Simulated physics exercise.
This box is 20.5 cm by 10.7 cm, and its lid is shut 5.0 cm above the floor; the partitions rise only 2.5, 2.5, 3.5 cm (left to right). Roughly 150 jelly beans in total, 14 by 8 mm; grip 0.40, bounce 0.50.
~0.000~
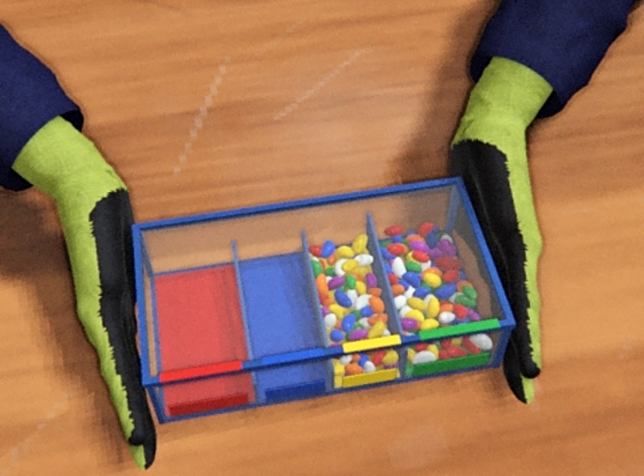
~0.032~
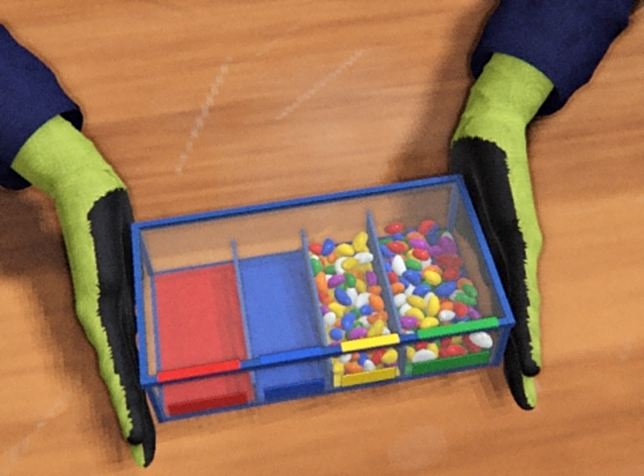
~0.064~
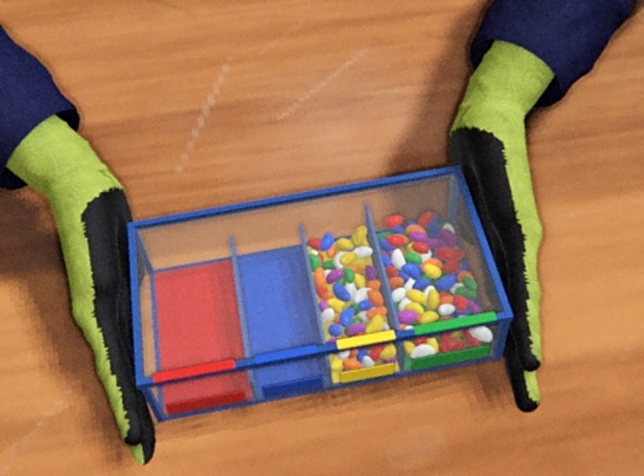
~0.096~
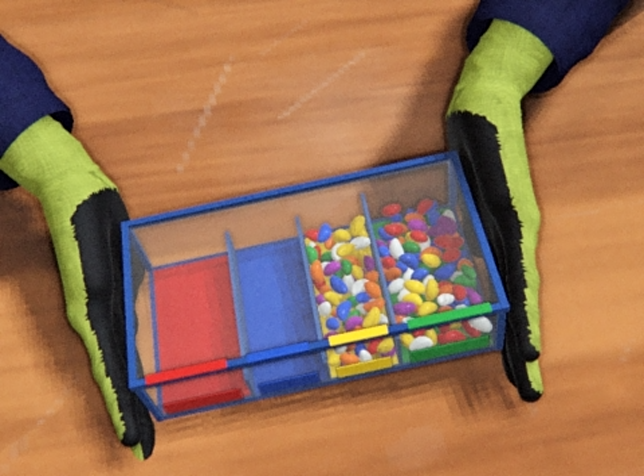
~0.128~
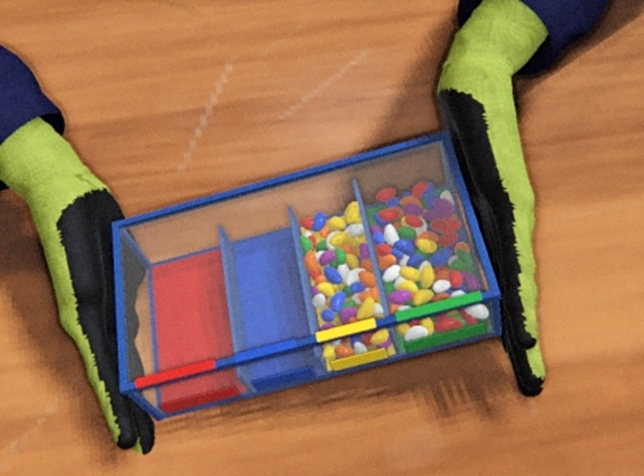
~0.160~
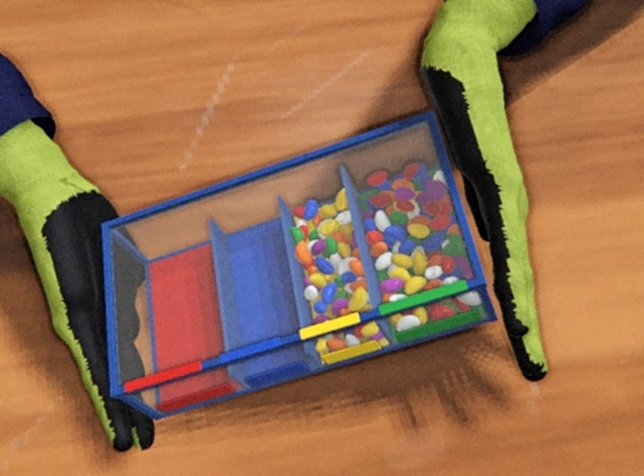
On a wooden surface, two gloved hands tilt a clear divided box of jelly beans leftward.
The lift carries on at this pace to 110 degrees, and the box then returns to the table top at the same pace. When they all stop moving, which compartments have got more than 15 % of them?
Once they stop: Red has, blue has not, green has, yellow has not.
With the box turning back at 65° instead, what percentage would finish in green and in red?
Shares: Green 45, red 10, in per cent.
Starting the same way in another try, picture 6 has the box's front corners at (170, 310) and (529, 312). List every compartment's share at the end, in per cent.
In the end red holds 0 %, blue holds 0 %, green holds 85 % and yellow holds 15 %.
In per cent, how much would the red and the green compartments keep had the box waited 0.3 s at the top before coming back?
In per cent: Red 50; green 45.
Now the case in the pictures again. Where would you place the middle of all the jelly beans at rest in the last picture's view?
(258, 351) or so.
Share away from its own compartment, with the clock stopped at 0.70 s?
At that time I'd say around 35 per cent.
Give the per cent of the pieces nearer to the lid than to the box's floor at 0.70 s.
90 per cent, give or take.
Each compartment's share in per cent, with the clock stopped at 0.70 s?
Red 5 %, blue 25 %, green 50 %, yellow 20 %.
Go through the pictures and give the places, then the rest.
In the first picture, box tilt 0 degrees, front corners at (150, 380) and (506, 321); green 60 %, yellow 40 %.
In the second picture, box tilt 1 degrees, front corners at (148, 379) and (506, 320).
In the third picture, box tilt 3 degrees, front corners at (144, 380) and (504, 314), lowest corner left front.
In the fourth picture, box tilt 7 degrees, front corners at (137, 382) and (500, 305), lowest corner left front.
In the fifth picture, box tilt 13 degrees, front corners at (128, 385) and (491, 292), lowest corner left front.
In the sixth picture, box tilt 20 degrees, front corners at (118, 389) and (477, 280), lowest corner left front; green 60 %, yellow 40 %. Its pace works out near 195 degrees a second.
After 0.70 s, tilt 110 degrees; red 5 %, blue 25 %, green 50 %, yellow 20 %.
After 1.06 s, tilt 48 degrees; red 50 %, green 45 %, yellow 5 %.
After 1.52 s, tilt 0 degrees; red 50 %, green 45 %, yellow 5 %.
By 1.9 s all is still; red 50 %, blue 0 %, green 45 %, yellow 5 %.
